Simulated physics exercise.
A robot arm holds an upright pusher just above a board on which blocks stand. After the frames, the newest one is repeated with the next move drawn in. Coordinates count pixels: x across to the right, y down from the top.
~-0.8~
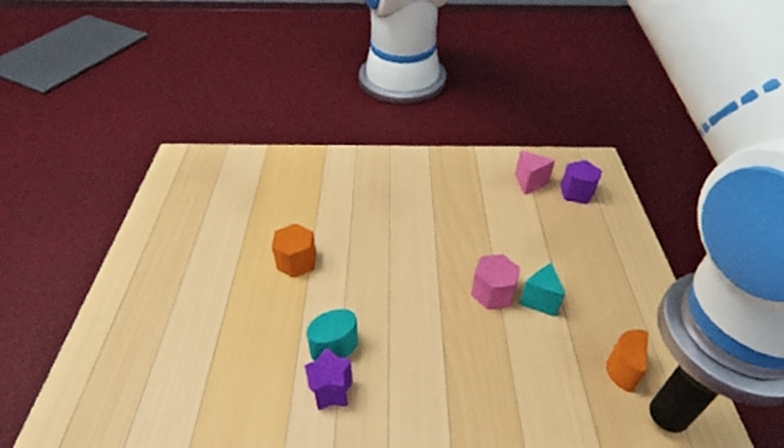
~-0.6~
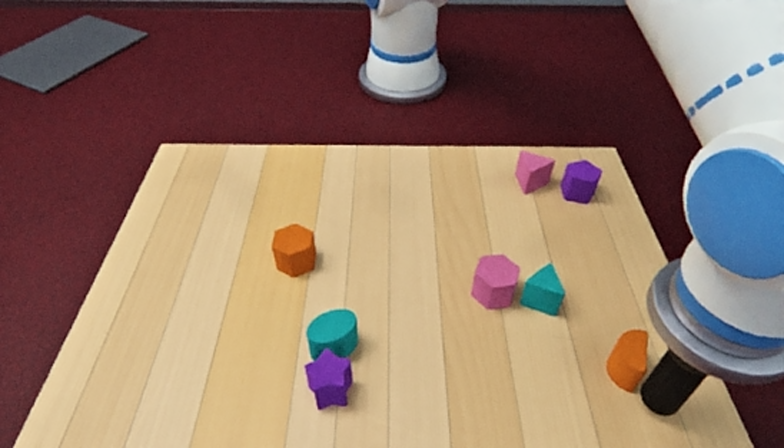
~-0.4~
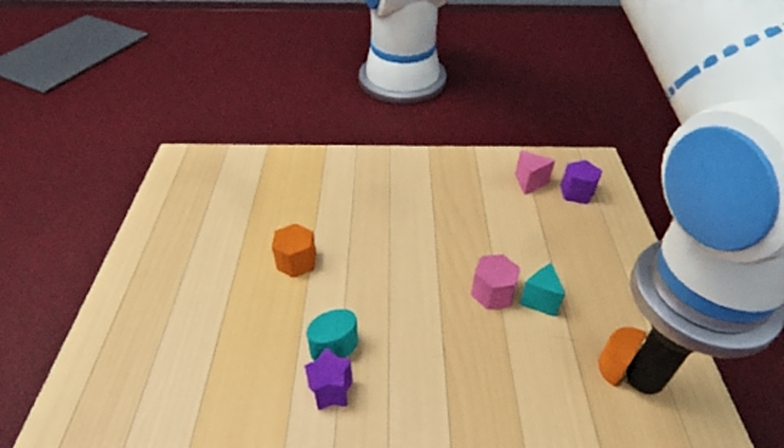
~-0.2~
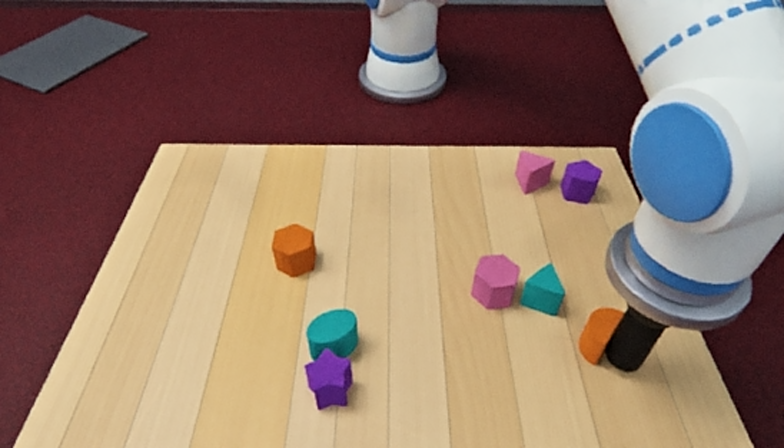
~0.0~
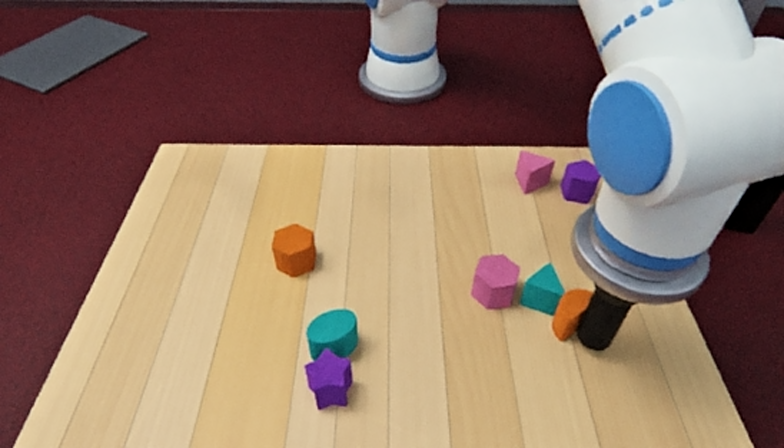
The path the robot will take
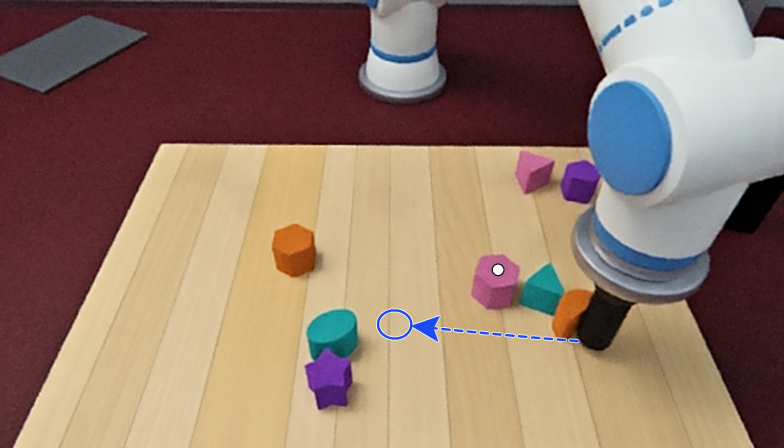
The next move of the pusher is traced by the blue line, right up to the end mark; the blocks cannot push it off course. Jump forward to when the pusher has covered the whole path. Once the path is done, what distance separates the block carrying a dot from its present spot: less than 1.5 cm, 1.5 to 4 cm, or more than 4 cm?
It's set to move under 1.5 cm.
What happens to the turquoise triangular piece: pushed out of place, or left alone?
Displaced.
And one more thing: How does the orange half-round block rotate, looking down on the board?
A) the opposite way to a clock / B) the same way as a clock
The correct letter is B.
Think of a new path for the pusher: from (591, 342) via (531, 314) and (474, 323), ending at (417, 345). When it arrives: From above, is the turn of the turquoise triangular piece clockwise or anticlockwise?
It rotates counterclockwise.
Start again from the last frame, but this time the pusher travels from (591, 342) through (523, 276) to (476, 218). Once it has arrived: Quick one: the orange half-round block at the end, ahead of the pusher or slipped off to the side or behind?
The pusher loses it on the way.
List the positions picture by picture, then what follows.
Lower end of the pusher (669, 415), tops of blocks, pink hexagonal block (498, 270), turquoise triangular piece (548, 279), orange half-round block (635, 347), in the first frame.
Pusher (659, 398), blocks as before, in the second frame.
Pusher (645, 378), orange half-round block (627, 342), in the third frame.
Pusher (623, 356), orange half-round block (605, 322), in the fourth frame.
Pusher (594, 336), pink hexagonal block (498, 270), turquoise triangular piece (547, 279), orange half-round block (578, 301), in the fifth frame.
The drawn path runs from (591, 342) directly to (395, 324); the dot is on the pink hexagonal block.
What follows on the original path. One third of the way, pusher (526, 331); turquoise triangular piece (538, 269); orange half-round block (563, 294), turned 40° clockwise.
Two thirds of the way, pusher (458, 324); turquoise triangular piece (538, 269); orange half-round block (563, 294), turned 40° clockwise.
At the end, pusher (395, 318); pink hexagonal block not moved; turquoise triangular piece (538, 269); orange half-round block (563, 294), turned 40° clockwise.
